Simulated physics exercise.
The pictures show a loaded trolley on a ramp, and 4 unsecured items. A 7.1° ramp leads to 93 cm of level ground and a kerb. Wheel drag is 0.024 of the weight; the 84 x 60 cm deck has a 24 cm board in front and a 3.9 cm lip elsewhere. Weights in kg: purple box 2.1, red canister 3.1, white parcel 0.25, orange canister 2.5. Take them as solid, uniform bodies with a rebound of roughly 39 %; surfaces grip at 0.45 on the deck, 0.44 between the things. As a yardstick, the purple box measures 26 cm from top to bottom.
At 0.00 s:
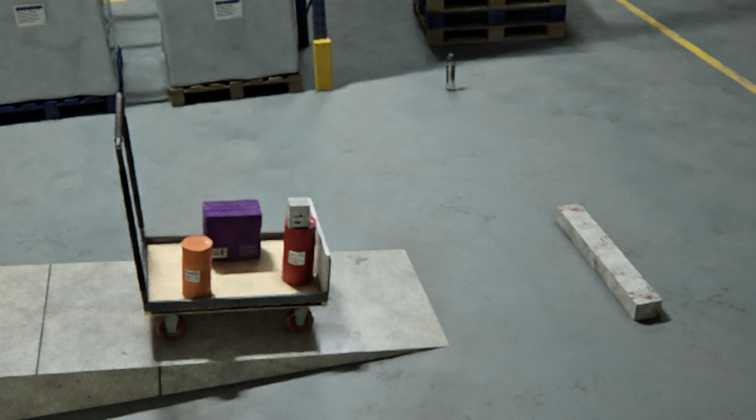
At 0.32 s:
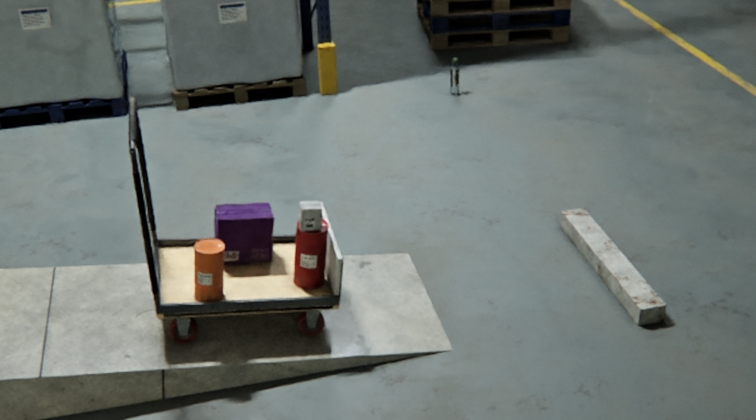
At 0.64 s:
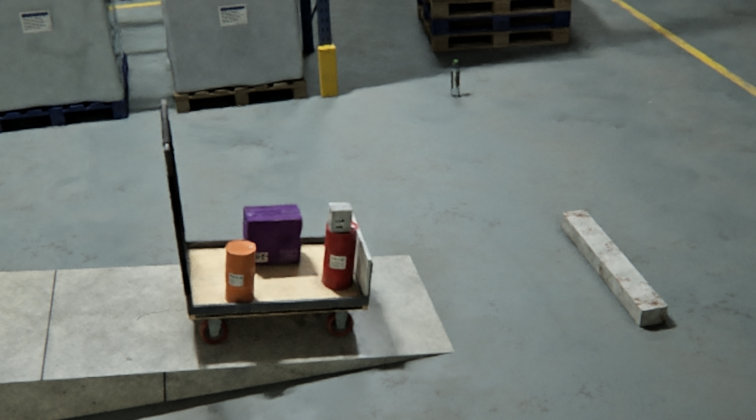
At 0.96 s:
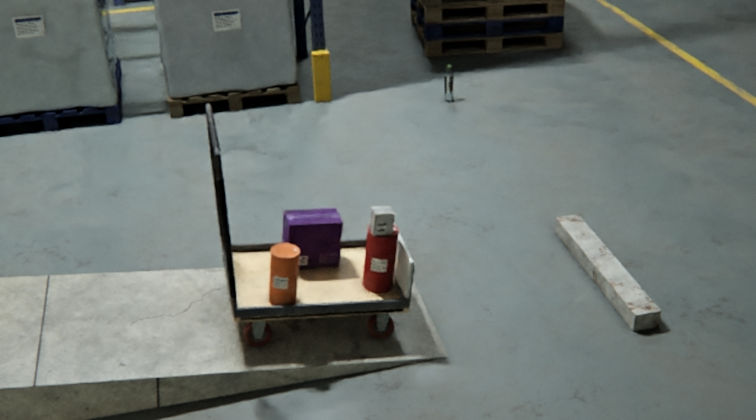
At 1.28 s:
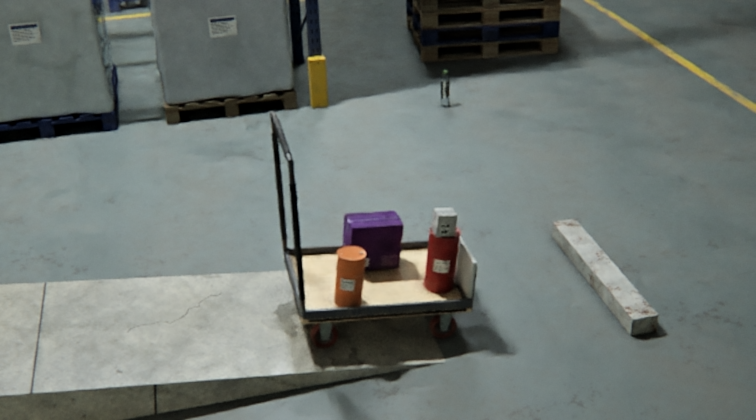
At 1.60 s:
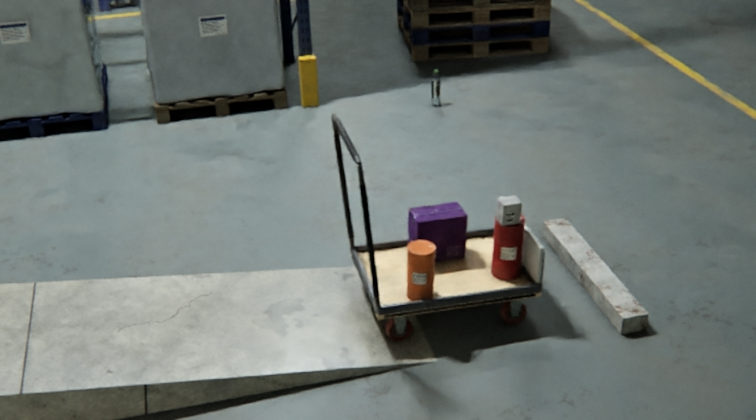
In this clip, a trolley carrying a purple box, an orange canister and a red canister topped by a white parcel rolls rightward down a low ramp and onto the grey floor, drawing close to a pale kerb.
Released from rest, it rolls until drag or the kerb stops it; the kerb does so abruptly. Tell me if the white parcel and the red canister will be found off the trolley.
The white parcel gets thrown off; the red canister remains on the deck.
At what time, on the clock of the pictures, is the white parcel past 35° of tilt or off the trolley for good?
At about 2.1 s.
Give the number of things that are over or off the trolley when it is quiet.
In all, 1.
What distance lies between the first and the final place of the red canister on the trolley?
About 0 cm.
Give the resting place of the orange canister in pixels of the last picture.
At about (531, 256).
After 2.00 s, trolley at the kerb; white parcel 4° off its base near (600, 196); orange canister moved 8 cm; purple box moved 8 cm.
After 2.30 s, trolley at the kerb; white parcel now off the trolley; purple box moved 16 cm; orange canister moved 16 cm.
In the end (2.7 s), off the trolley, white parcel; not toppled but over 10 cm from the start, purple box and orange canister; red canister under 10 cm from the start. At the end, from the last picture's camera, red canister near (584, 234).
